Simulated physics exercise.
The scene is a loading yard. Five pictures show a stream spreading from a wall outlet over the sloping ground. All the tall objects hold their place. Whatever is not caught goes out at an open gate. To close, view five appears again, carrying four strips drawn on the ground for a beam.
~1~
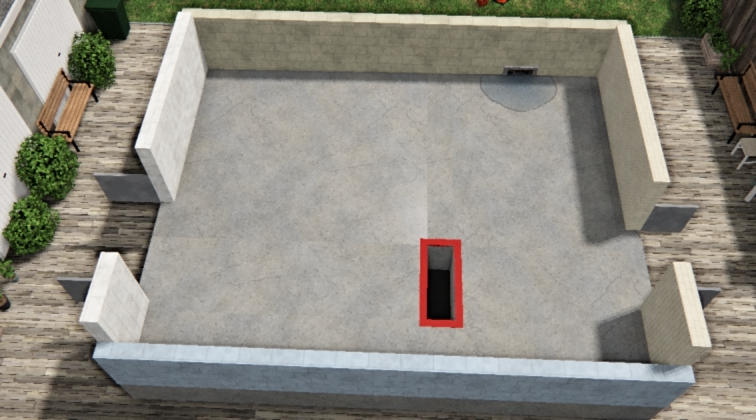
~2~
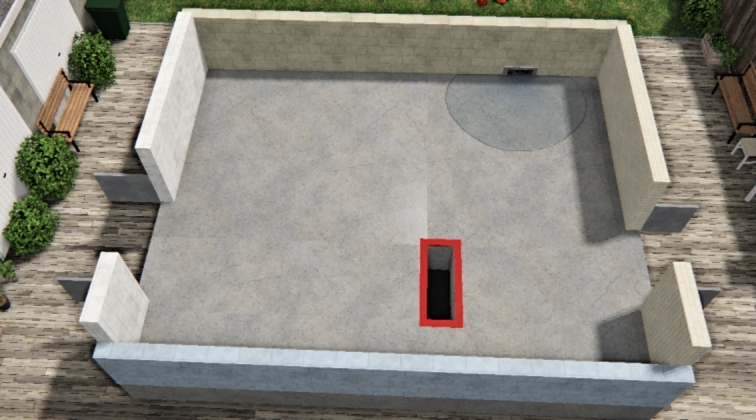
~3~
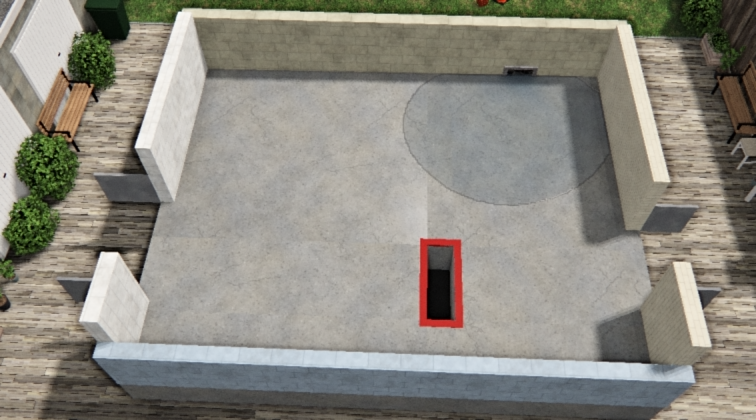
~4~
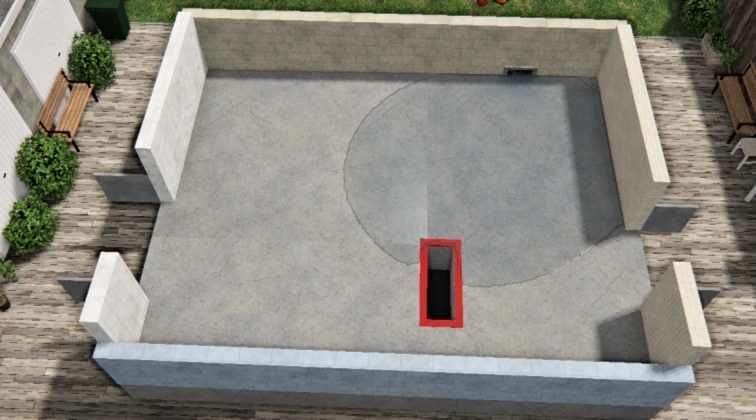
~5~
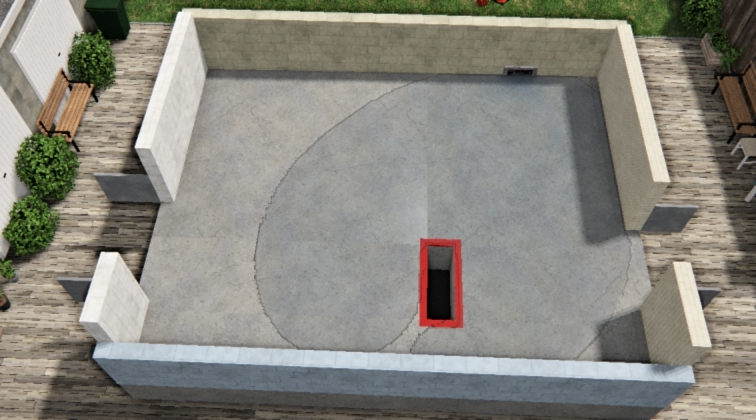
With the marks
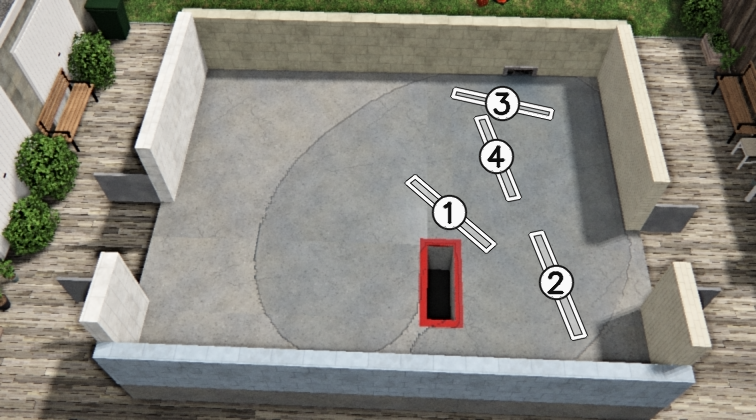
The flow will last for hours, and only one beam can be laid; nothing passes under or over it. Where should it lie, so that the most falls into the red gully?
The best place is 2.
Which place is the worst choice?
Here it is place 1.
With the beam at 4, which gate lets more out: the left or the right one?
More leaves on the left.
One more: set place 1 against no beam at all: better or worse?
It is worse.
On the marked copy, 1 from (411, 179) to (490, 247); 2 from (536, 233) to (579, 336); 3 from (454, 92) to (551, 114); 4 from (481, 117) to (513, 198).
Choosing 1, about 9 % of the stream goes into the red gully, about 87 % out by the gates.
Choosing 2, about 28 % of the stream goes into the red gully, about 69 % out by the gates.
Choosing 3, about 16 % of the stream goes into the red gully, about 78 % out by the gates.
Choosing 4, about 16 % of the stream goes into the red gully, about 81 % out by the gates.
